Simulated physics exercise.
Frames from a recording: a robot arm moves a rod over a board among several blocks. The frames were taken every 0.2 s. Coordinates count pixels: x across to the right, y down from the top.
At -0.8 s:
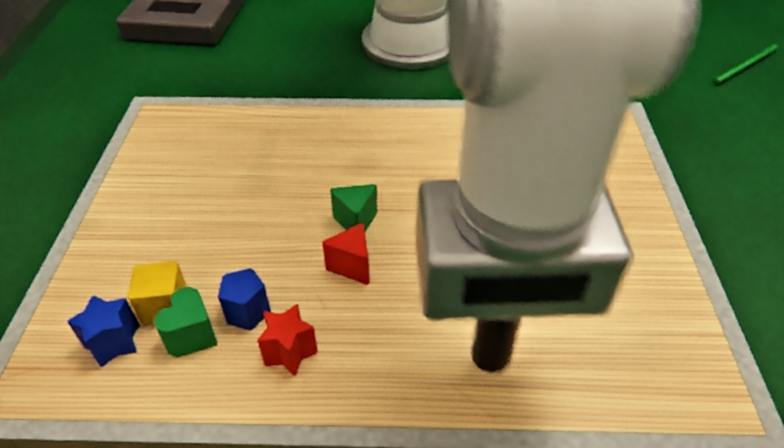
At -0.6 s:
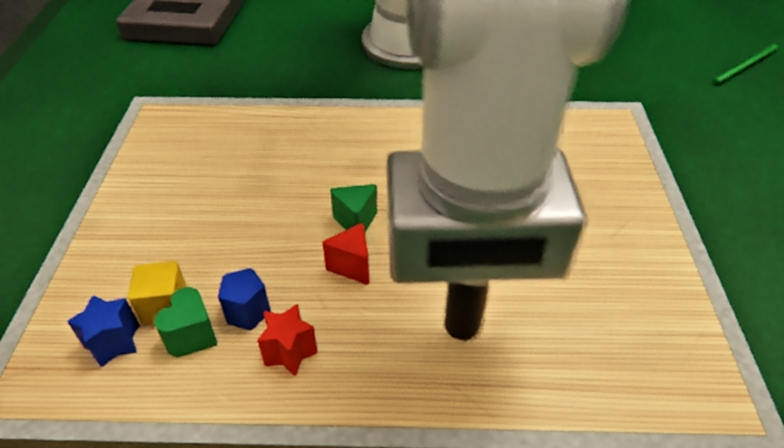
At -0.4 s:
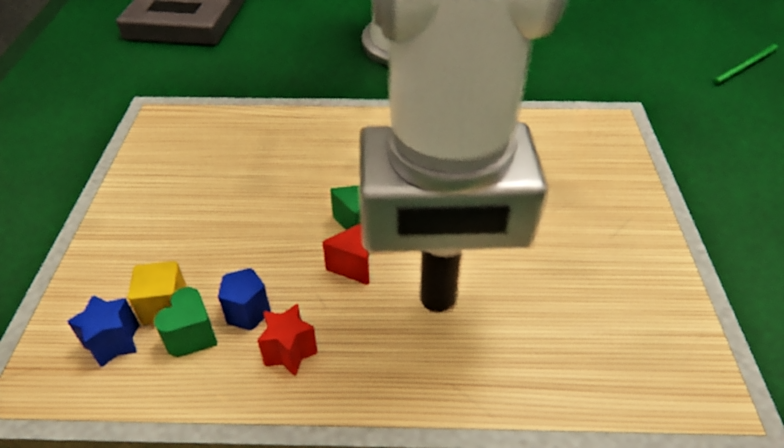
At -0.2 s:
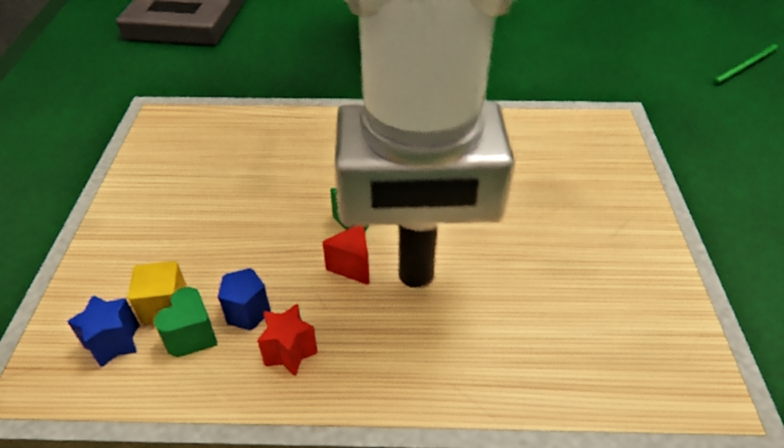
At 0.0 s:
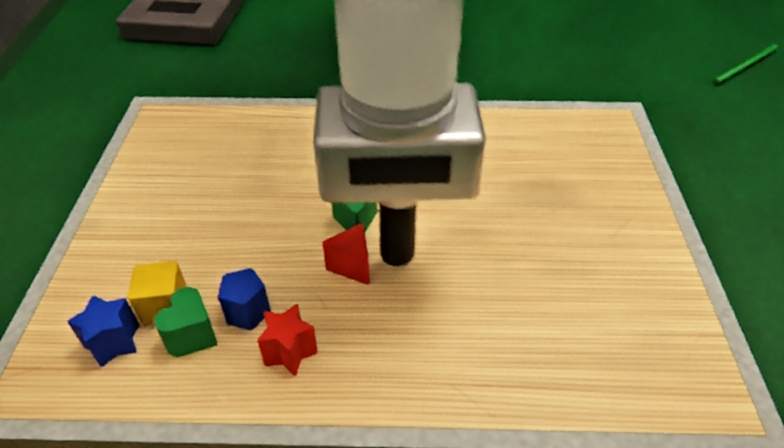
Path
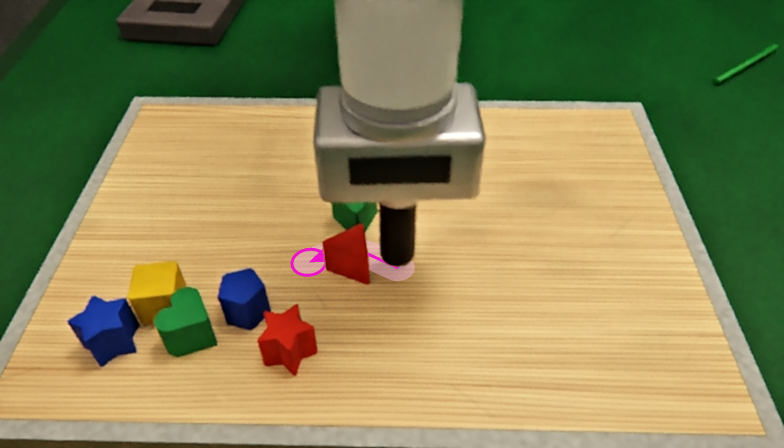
A robot arm moved a dark rod up and to the left across a wooden board, drawing close to the red and green three-sided blocks, while the blocks around it all stayed still.
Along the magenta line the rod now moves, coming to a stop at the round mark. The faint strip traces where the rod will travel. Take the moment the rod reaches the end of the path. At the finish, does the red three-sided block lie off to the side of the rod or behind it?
No, I don't think so.
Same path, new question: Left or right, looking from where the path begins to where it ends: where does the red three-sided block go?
Left side.
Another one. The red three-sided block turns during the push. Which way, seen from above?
My prediction: CCW.
The drawn path runs from (397, 267) by way of (370, 255) and (339, 252) to (309, 262).
Halfway along, rod at (352, 237); red three-sided block at (322, 239), turned 45° anticlockwise.
At the end, rod at (307, 249); red three-sided block at (276, 252), turned 45° anticlockwise; green three-sided block not moved.
